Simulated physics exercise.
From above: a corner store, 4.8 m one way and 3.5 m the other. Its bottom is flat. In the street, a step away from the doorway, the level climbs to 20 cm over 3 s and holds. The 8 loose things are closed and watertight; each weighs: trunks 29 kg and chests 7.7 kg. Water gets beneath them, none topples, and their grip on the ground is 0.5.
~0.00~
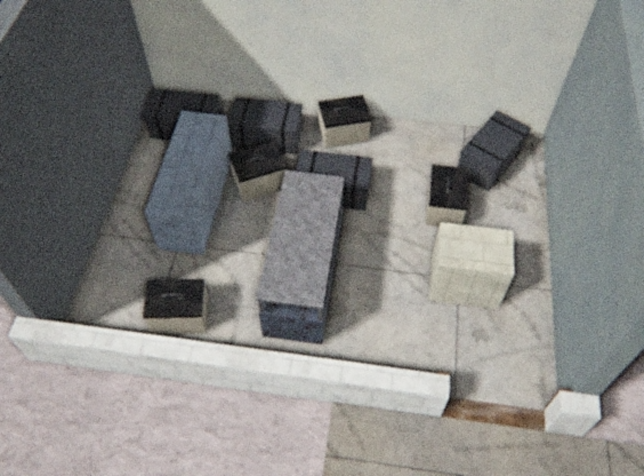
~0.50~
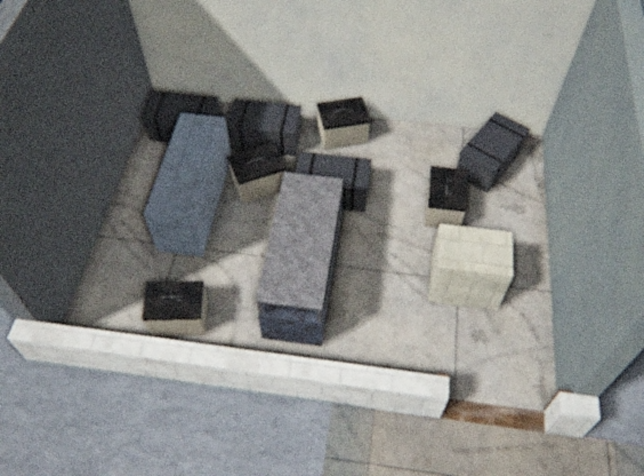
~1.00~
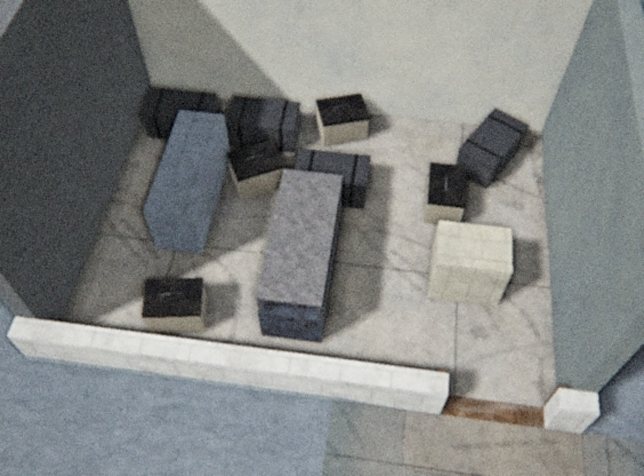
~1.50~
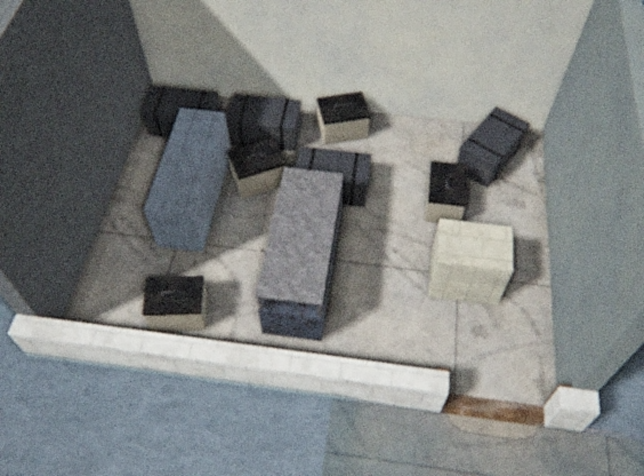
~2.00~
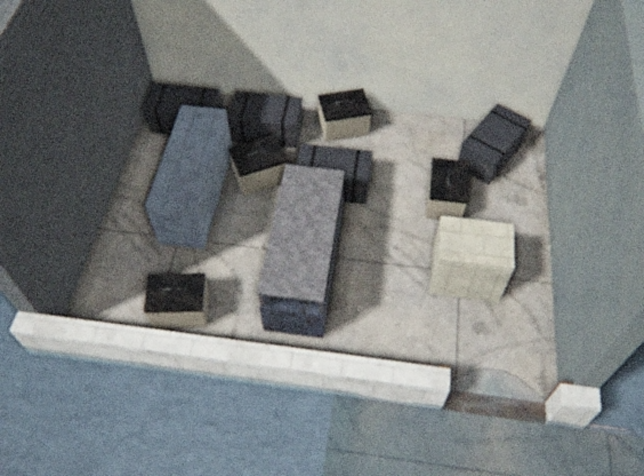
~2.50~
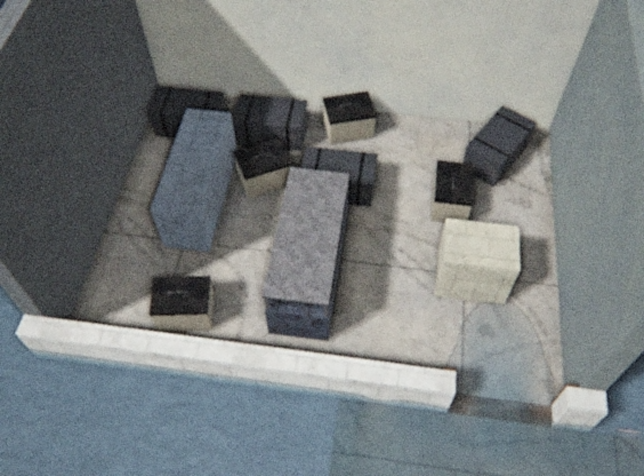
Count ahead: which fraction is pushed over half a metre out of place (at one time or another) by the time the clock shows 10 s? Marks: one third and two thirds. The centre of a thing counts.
Share: Not even a third.
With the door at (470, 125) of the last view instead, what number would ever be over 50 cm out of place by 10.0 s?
In that case 2 of them.
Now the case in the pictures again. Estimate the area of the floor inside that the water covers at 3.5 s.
Some 2.5 m2.
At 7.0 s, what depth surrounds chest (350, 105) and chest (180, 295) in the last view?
About 3 and 1 cm.
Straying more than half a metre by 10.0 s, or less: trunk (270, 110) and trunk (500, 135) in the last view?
In that order: Less, more.
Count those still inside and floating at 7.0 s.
I count 1.
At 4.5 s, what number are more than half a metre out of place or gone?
I count 0.
After 3.5 s 0 of 8 are over 50 cm from their spots; 0 afloat.
After 4.5 s 0 of 8 are over 50 cm from their spots; 0 afloat.
After 7.0 s 1 of 8 are over 50 cm from their spots; 1 afloat.
After 10.0 s 1 of 8 are over 50 cm from their spots, and 1 have been at some point; 4 afloat.
